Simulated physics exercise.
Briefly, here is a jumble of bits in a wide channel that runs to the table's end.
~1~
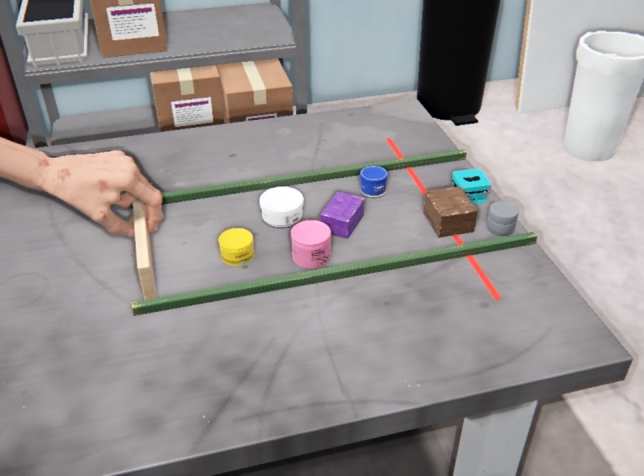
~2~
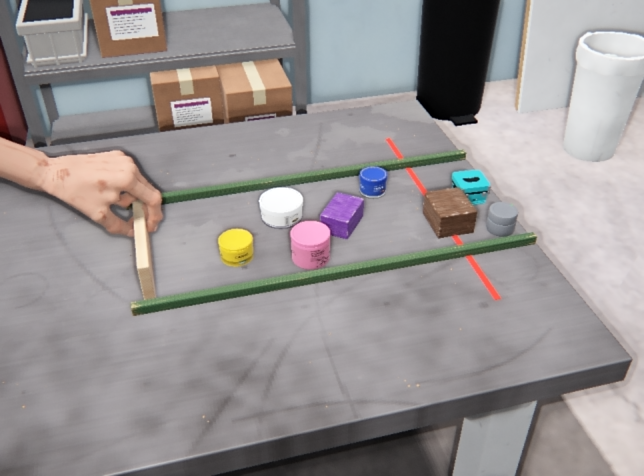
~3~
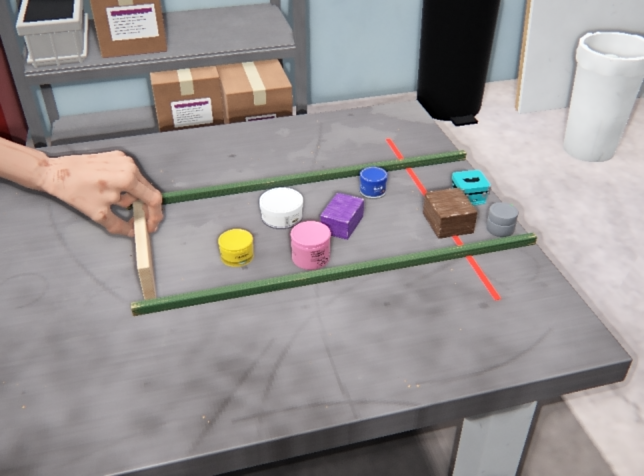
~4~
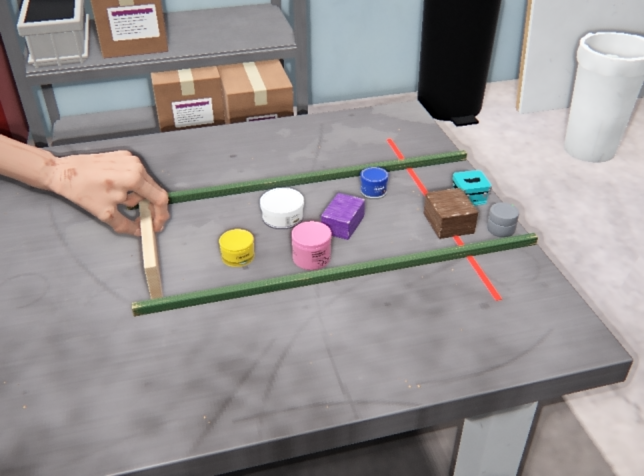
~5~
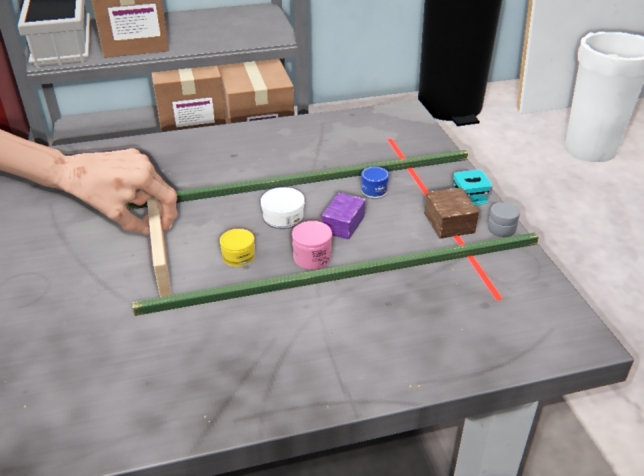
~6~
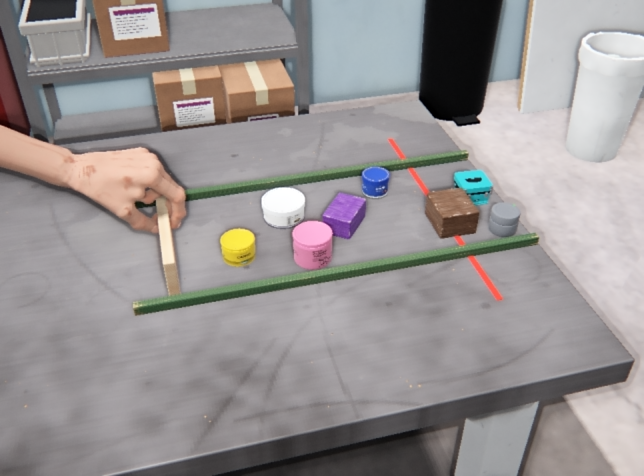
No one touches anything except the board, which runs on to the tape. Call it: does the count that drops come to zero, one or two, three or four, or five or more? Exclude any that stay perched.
It comes to one or two.
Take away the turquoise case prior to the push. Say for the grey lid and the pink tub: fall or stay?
Looking at the two, the grey lid ends up below and the pink tub stays up top.
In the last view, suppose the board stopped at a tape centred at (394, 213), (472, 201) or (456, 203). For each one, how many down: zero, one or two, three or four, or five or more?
Tape by tape, the falls would be: Zero, then three or four, then either three or four.
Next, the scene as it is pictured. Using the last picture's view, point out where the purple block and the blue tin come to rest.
Purple block: About (477, 193); blue tin: About (427, 165).
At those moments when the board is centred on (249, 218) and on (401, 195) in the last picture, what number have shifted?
1 at one spot and 8 at the other.
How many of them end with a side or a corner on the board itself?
4 in contact.
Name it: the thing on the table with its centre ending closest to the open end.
Answer: The brown block.
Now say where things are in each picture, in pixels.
The first picture shows grey lid (503, 219); turquoise case (470, 188); brown block (450, 212); board (143, 234); tape (435, 206).
The second picture shows turquoise case (470, 188); blue tin (373, 183).
The third picture shows brown block (449, 213); yellow tub (237, 248).
The fourth picture shows grey lid (503, 220); pink tub (312, 246).
The fifth picture shows turquoise case (471, 188); purple block (344, 216).
The sixth picture shows grey lid (504, 220); turquoise case (472, 189); brown block (451, 213); board (166, 231); tape (436, 206).
Soon after, none off yet; grey lid at rest near (504, 220); turquoise case at rest near (472, 189); brown block at rest near (451, 213).
In the end, the number that fall off is one or two; gone, turquoise case and grey lid.
